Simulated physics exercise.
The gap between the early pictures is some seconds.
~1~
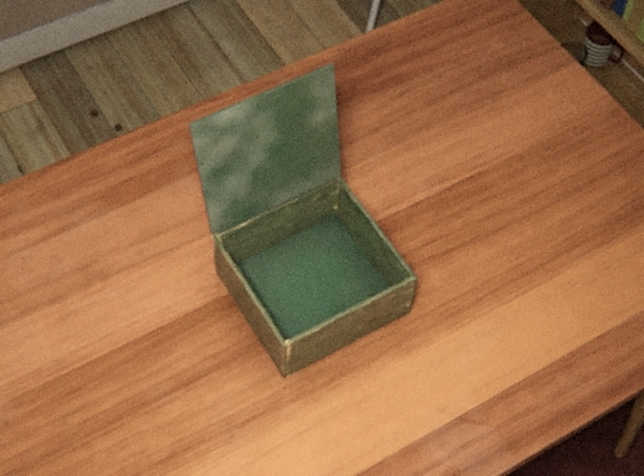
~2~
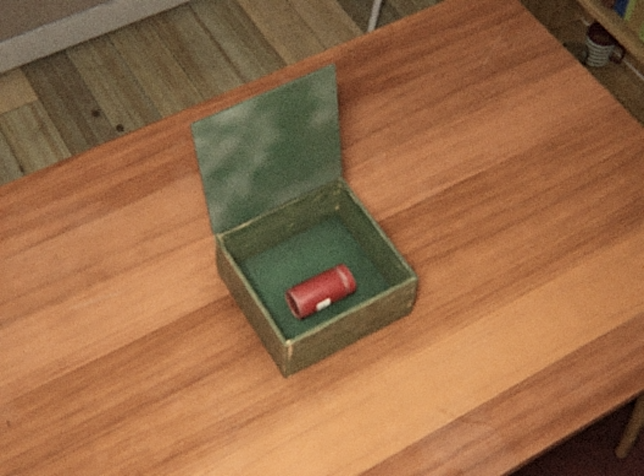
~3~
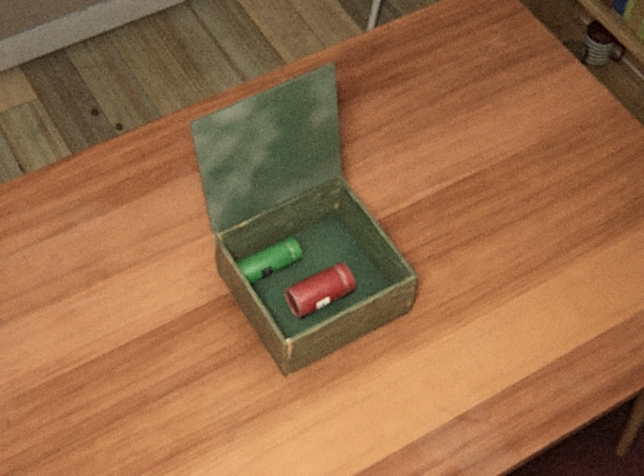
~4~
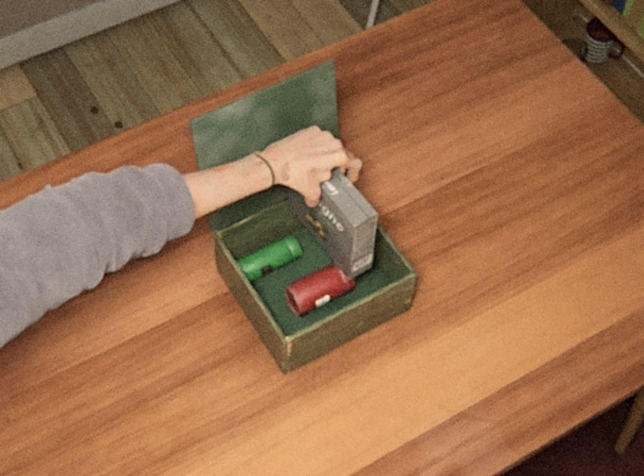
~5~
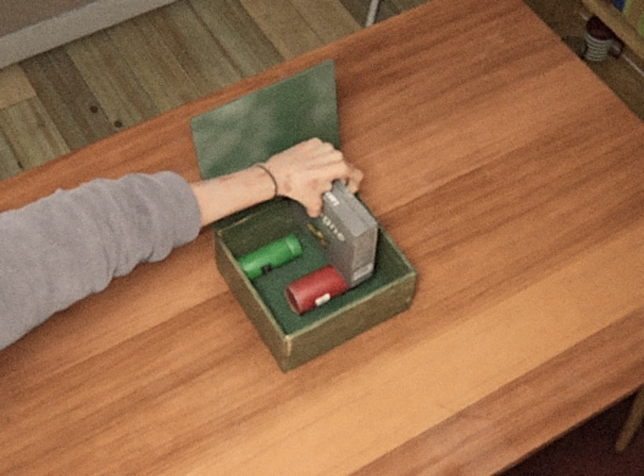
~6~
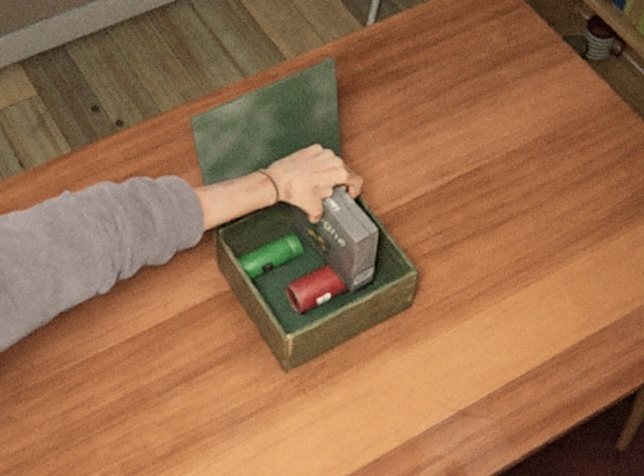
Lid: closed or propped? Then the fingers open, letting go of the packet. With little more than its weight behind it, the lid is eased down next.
Propped.
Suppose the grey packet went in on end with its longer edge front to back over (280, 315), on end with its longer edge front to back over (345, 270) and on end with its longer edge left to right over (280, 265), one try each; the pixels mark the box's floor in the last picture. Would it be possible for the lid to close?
Well, the first try leaves the lid standing open, the second leaves it standing open, and the third leaves it lying shut.
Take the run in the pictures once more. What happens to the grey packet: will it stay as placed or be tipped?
By the end it has leaned over.
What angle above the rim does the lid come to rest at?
I'd put it at roughly 80°.
Then, 0.30 s past the last view, grey packet rocked 25° from its first pose near (335, 232); red shaker displaced a little.
Then, 0.60 s past the last view, grey packet rocked 29° from its first pose near (336, 234); red shaker displaced a little.
Finally, lid 80° above the rim; left askew, grey packet; the other 2 still in place. Final places as the last picture's camera would see them, grey packet near (336, 234).
